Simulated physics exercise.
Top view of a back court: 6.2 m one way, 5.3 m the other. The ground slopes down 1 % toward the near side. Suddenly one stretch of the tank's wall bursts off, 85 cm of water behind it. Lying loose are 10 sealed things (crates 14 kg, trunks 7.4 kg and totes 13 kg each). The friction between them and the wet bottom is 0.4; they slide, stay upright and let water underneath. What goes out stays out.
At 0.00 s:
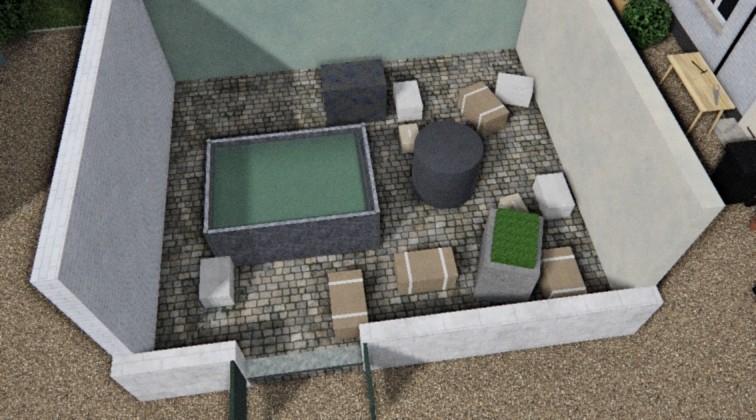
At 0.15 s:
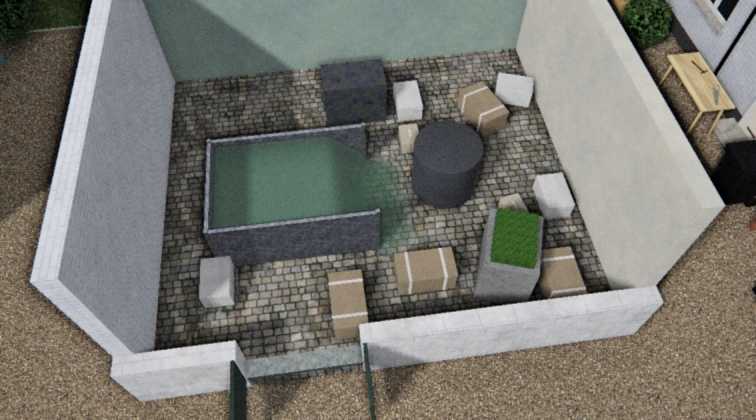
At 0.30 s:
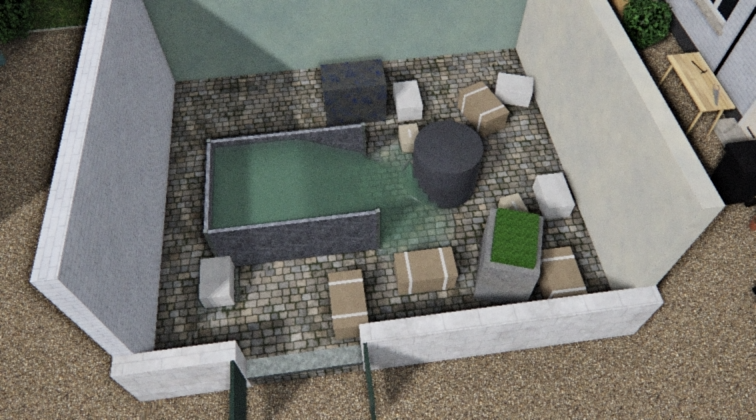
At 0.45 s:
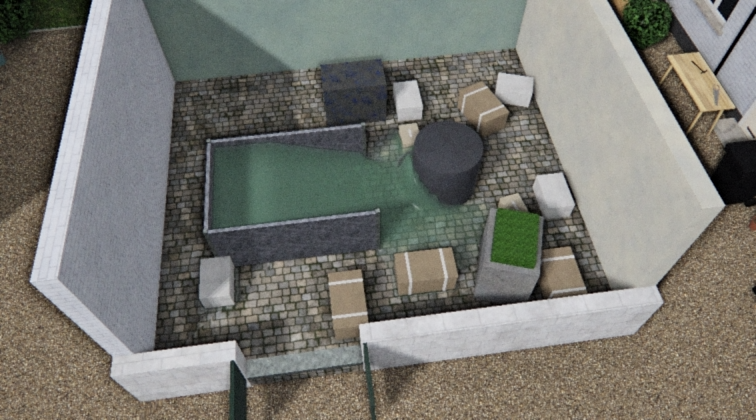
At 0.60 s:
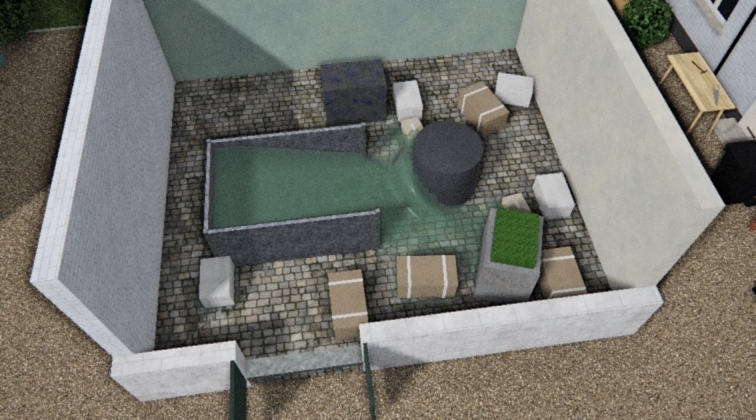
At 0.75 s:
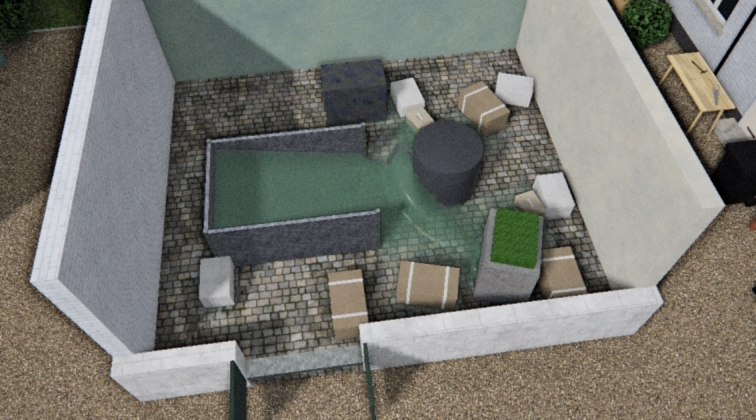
A stone tank of green water in a walled courtyard lost its right side, and the water poured out across the cobbles, swept around a dark round block, and nudged a few small boxes.
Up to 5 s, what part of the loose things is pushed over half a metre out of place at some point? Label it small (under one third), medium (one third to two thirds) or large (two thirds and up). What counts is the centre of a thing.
Large.
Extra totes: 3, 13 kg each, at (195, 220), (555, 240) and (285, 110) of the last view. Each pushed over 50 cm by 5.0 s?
Taking them one by one: It stays within, then it goes beyond, then it stays within.
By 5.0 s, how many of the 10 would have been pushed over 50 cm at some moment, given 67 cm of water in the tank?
In that case the number is 10.
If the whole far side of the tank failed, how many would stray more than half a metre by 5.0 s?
Then 7 of them would.
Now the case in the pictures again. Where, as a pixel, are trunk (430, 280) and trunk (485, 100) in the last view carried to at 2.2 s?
Near (370, 267) and (522, 92).
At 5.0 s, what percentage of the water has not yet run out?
98 %.
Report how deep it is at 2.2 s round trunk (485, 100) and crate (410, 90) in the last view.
First about 8 cm, second about 18 cm.
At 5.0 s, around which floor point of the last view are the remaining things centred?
Centred roughly on (387, 157).
After 1.1 s 1 of 10 are over 50 cm from their spots; 0 afloat.
After 2.2 s 7 of 10 are over 50 cm from their spots; 6 afloat.
After 3.5 s 9 of 10 are over 50 cm from their spots; 7 afloat.
After 5.0 s 10 of 10 are over 50 cm from their spots, and 10 have been at some point; 9 afloat.
